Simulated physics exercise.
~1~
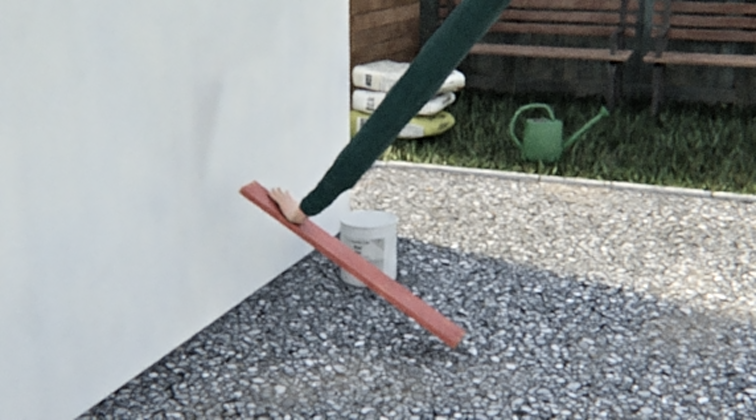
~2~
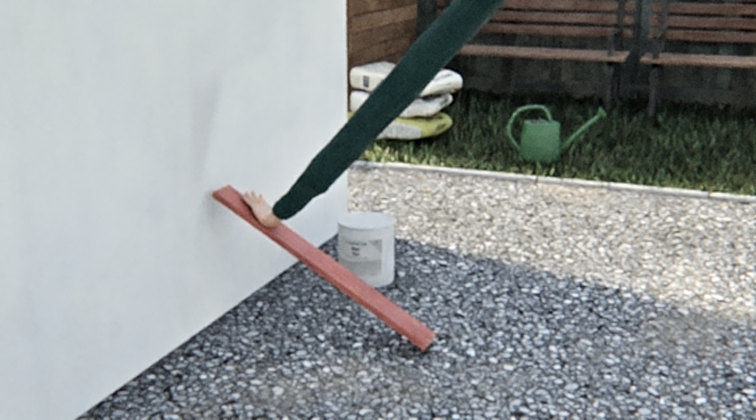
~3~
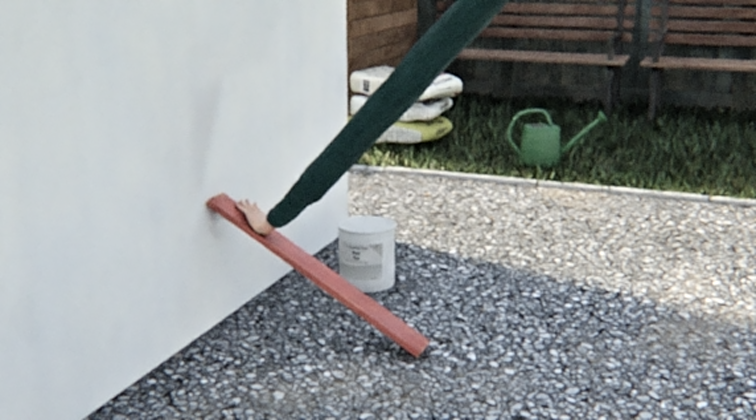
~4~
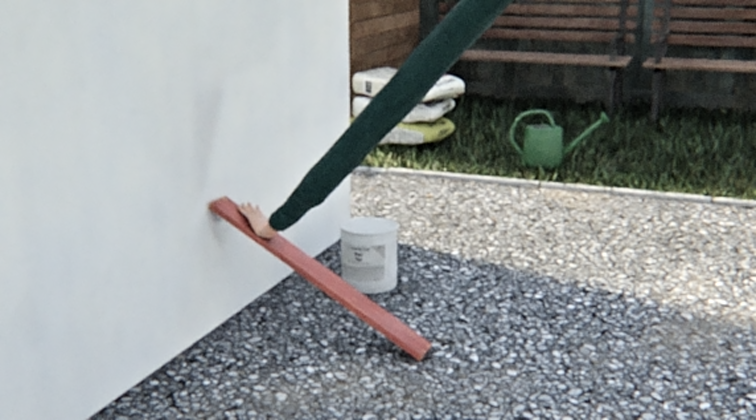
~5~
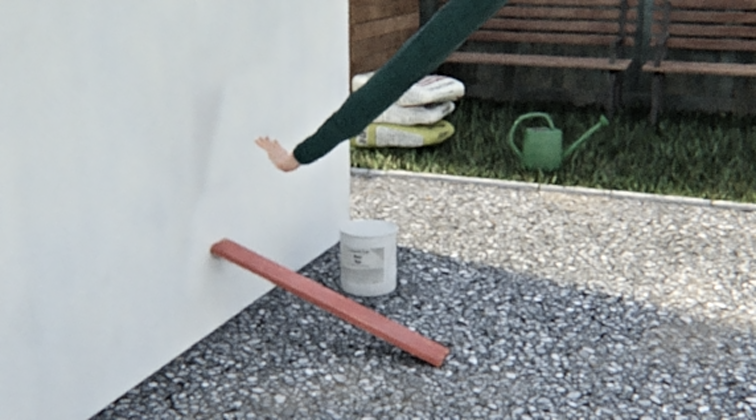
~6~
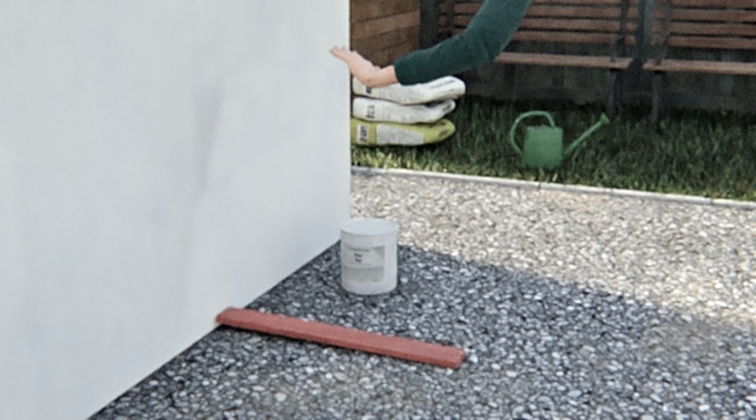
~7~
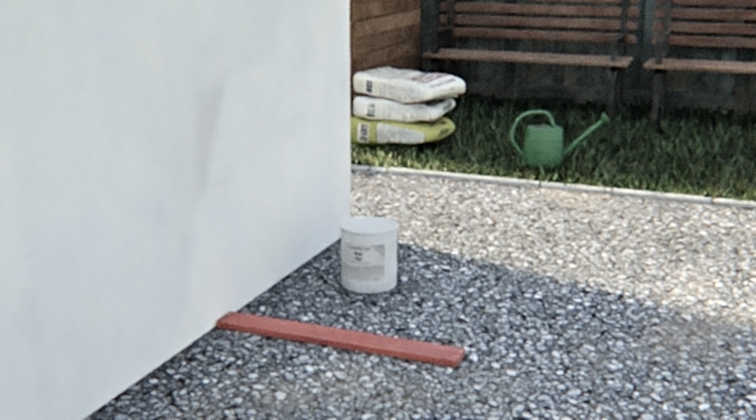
A red plank, held near its upper end by a hand in a dark green sleeve, is moved left toward a pale wall, its lower end on the gravel. The hand rests the top against the wall and stays there briefly, with a white pail standing just behind. Then the hand lets go and draws back up to the right, and the plank starts slipping down the wall, its foot edging right. It slides on until it lies nearly flat on the gravel. The arm leaves the view, and the plank stays down while the pail stands unmoved.
